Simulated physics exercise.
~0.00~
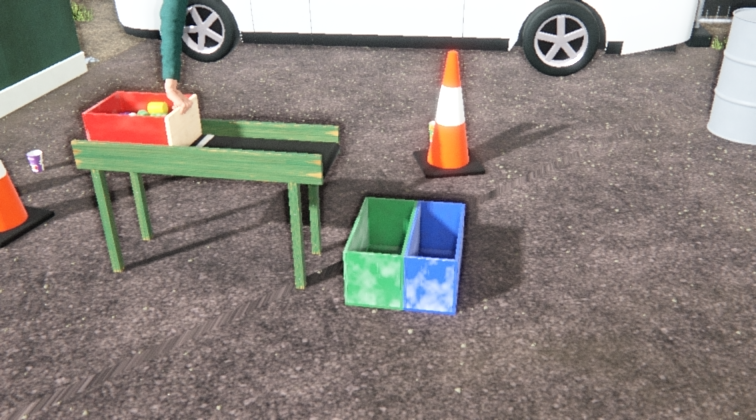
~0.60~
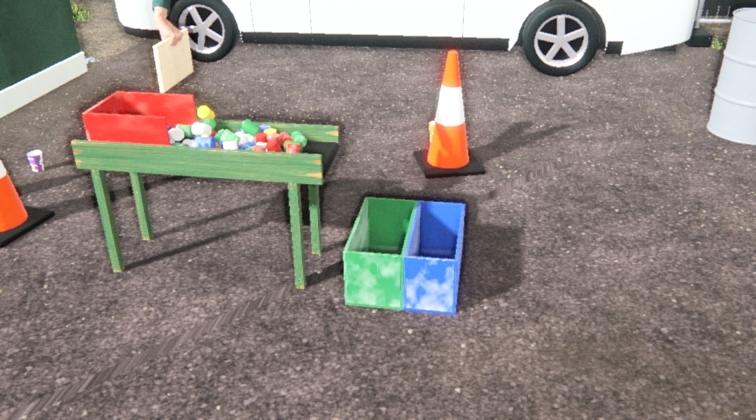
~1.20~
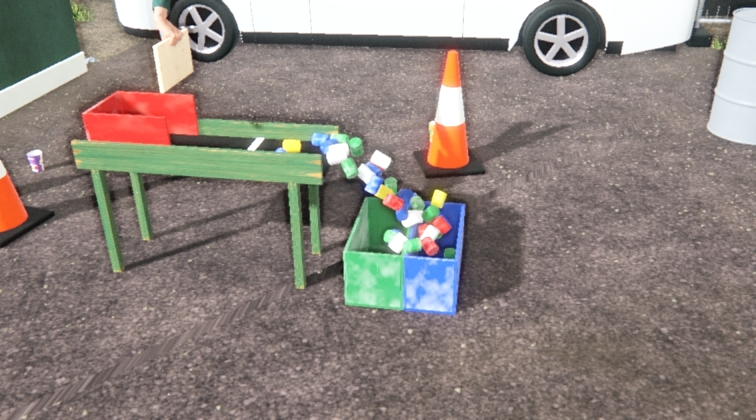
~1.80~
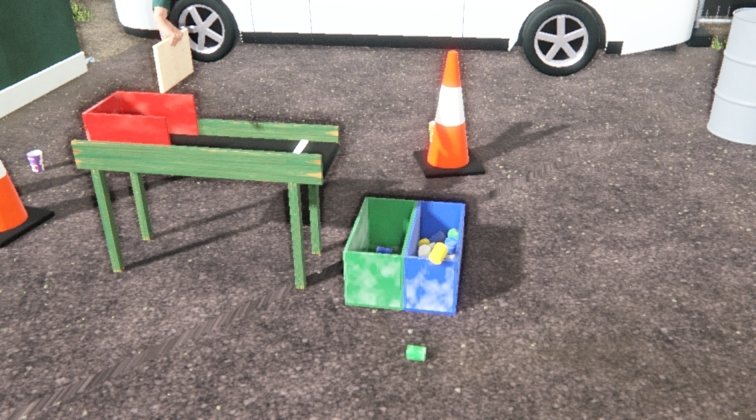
A hand lifted the pale gate from a red bin, and a heap of small colourful pieces rode right along the belt and tumbled off its end into the green and blue boxes, leaving one green piece on the ground in front.
